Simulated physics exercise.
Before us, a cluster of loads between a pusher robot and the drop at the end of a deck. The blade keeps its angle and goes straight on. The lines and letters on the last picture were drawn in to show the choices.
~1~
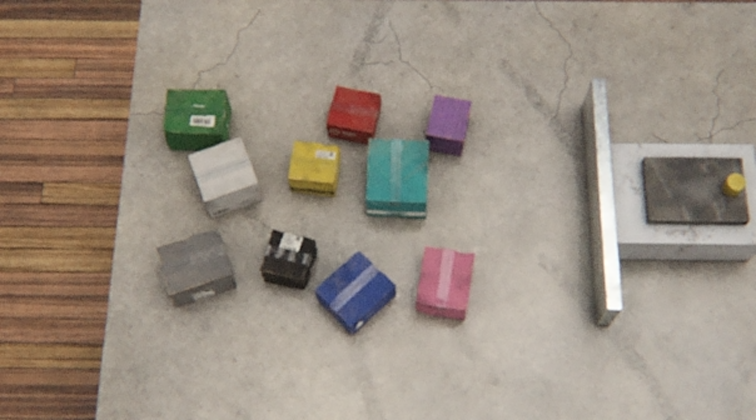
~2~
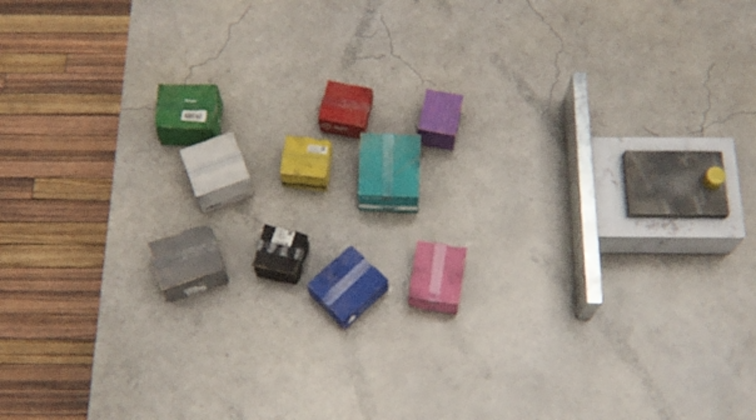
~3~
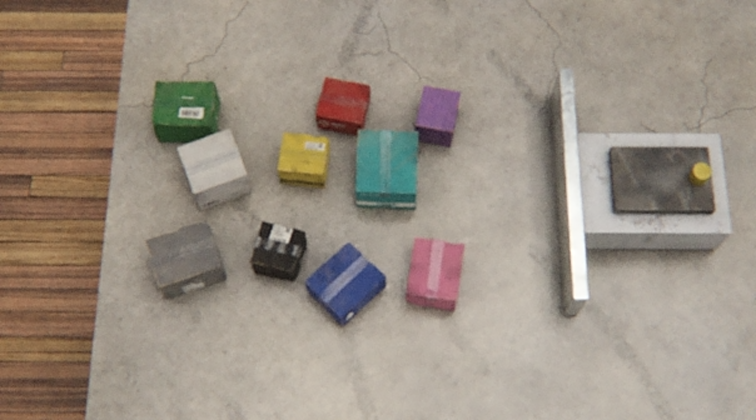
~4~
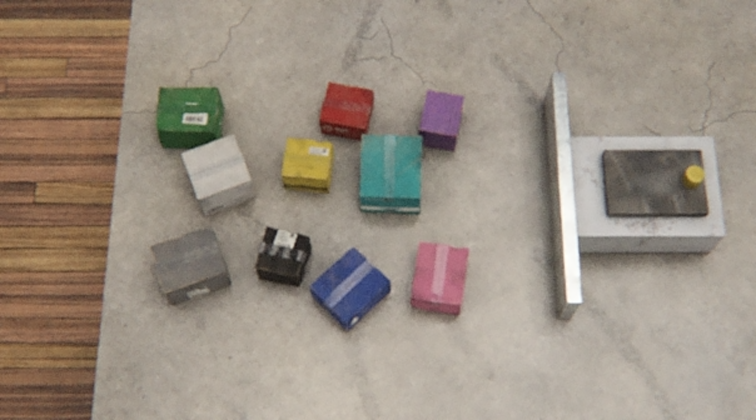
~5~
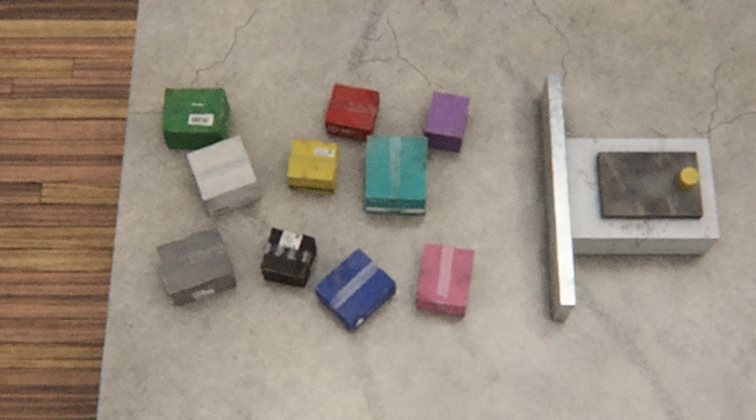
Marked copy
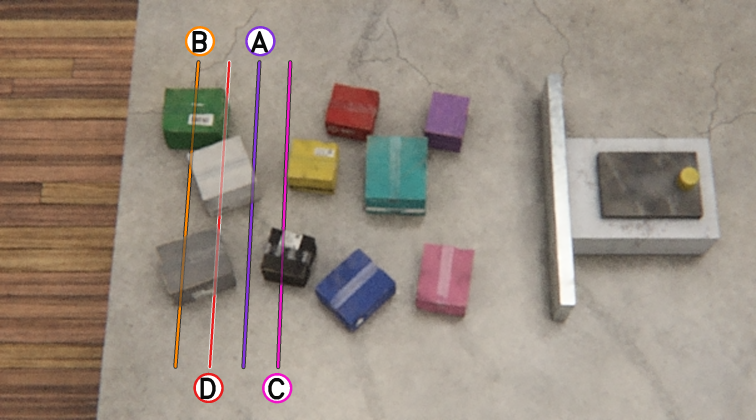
On a cracked grey deck beside brown boards, a flat-fronted pusher robot crept a short way left toward ten colourful boxes, which stayed put without being touched while the view swayed slightly.
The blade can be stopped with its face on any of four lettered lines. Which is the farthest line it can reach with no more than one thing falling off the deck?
A is the last line within the limit.
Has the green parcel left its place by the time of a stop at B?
Yes.
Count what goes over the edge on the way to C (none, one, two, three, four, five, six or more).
In all, none.
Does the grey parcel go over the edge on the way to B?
By then, yes.
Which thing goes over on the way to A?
The white box goes over.
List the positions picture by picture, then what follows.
Green parcel (198, 120); yellow parcel (315, 169); black box (289, 261), in the first picture.
Robot (668, 183); white box (218, 173), in the second picture.
Robot (654, 179); pink box (435, 273), in the third picture.
Robot (647, 182); red box (347, 112), in the fourth picture.
Robot (642, 184); grey parcel (196, 266); green parcel (196, 119); yellow parcel (314, 166), in the fifth picture.
On the copy, A at (252, 206); B at (188, 206); C at (285, 206); D at (220, 206).
On A. First, robot (530, 184); purple crate (420, 123); blue parcel (350, 290).
Then, robot (419, 184); grey parcel (184, 264); white box (199, 172).
Finally, robot (332, 184); white box over the edge; grey parcel (120, 254); one fallen.
By contrast, B drops four; C is within the limit but short; D drops three.
